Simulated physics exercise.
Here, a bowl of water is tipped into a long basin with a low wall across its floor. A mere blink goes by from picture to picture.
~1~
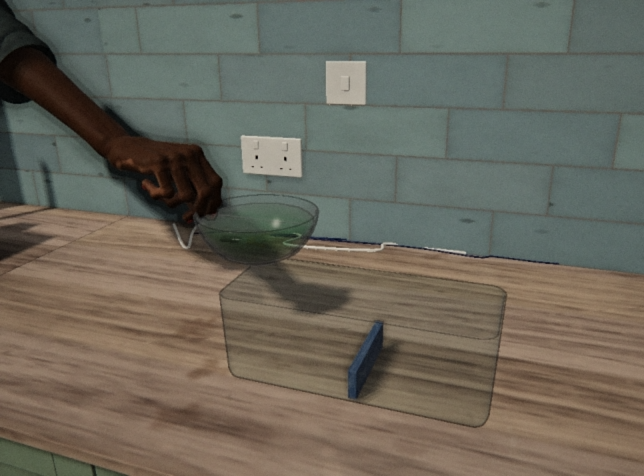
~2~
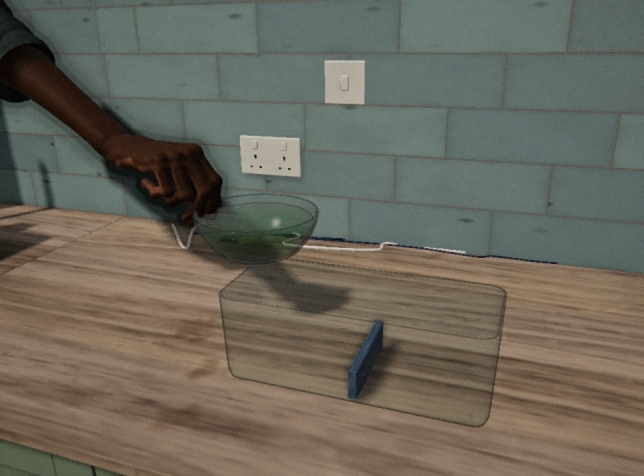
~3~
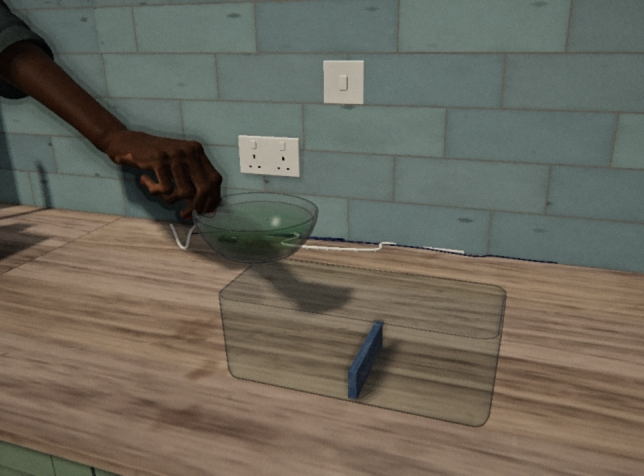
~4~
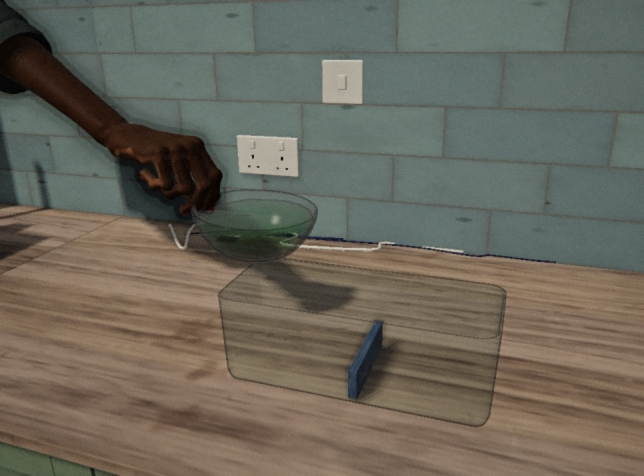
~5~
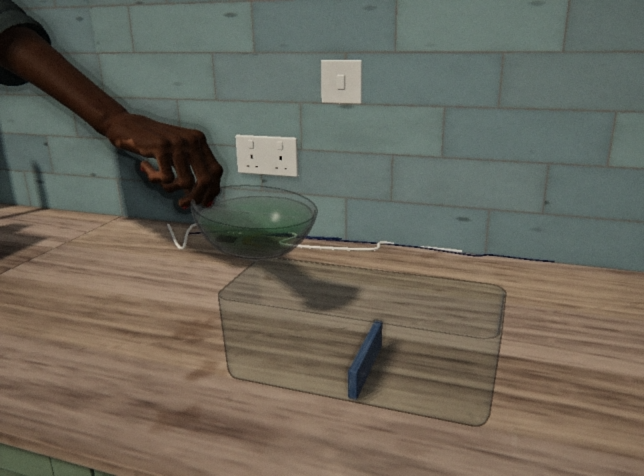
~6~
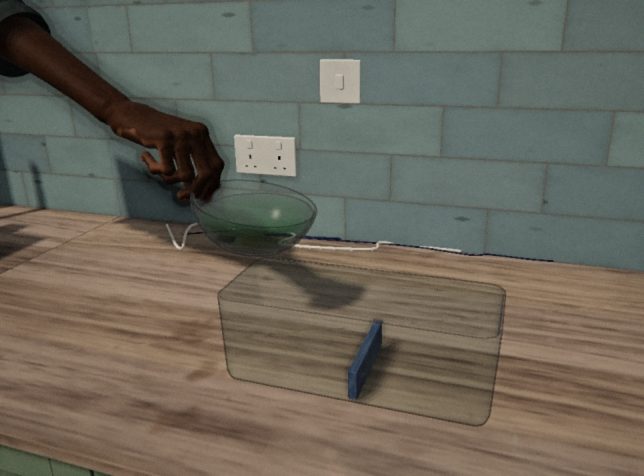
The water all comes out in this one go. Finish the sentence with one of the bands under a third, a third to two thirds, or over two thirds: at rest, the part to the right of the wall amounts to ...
At rest, the part to the right of the wall amounts to over two thirds.
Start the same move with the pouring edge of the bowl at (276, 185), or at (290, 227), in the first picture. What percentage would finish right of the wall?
In order, some 45 and 45 percent.
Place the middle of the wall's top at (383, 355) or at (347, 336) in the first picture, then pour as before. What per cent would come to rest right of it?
The first placement gives around 65 percent, the second 95 percent.
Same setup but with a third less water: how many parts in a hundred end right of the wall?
It would be somewhere near 85 %.
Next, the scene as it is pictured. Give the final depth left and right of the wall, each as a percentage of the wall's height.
10 per cent left, 70 per cent right.
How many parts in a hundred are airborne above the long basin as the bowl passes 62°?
Somewhere around 40 per cent of it.
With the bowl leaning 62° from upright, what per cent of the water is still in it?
About 40 % remains.
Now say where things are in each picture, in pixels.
Tilt 0°; pouring edge (314, 219); surface from (209, 212) to (313, 223); the long basin's rim runs from (241, 276) to (503, 314); the wall's top is at (367, 346), in the first frame.
Tilt 0°; pouring edge (314, 219); surface from (209, 212) to (313, 223), in the second frame.
Tilt 2°; pouring edge (314, 219); surface from (208, 211) to (313, 222), in the third frame.
Tilt 4°; pouring edge (313, 219); surface from (208, 209) to (312, 221), in the fourth frame.
Tilt 7°; pouring edge (313, 219); surface from (207, 206) to (311, 218), in the fifth frame.
Tilt 10°; pouring edge (312, 219); surface from (207, 202) to (312, 215), in the sixth frame.
A moment on, the bowl is tipped part way and 42 per cent is still to pour, 8 is left of the wall and 10 right of it.
Next, the bowl is tipped on its side and 1 per cent is still to pour, 12 is left of the wall and 79 right of it.
Then the bowl is tipped on its side and 0 per cent is still to pour, 15 is left of the wall and 85 right of it.
Later the bowl is tipped on its side and 0 per cent is still to pour, 15 is left of the wall and 85 right of it.
Finally, 15 per cent lies left of the wall, 85 right of it and 0 outside.
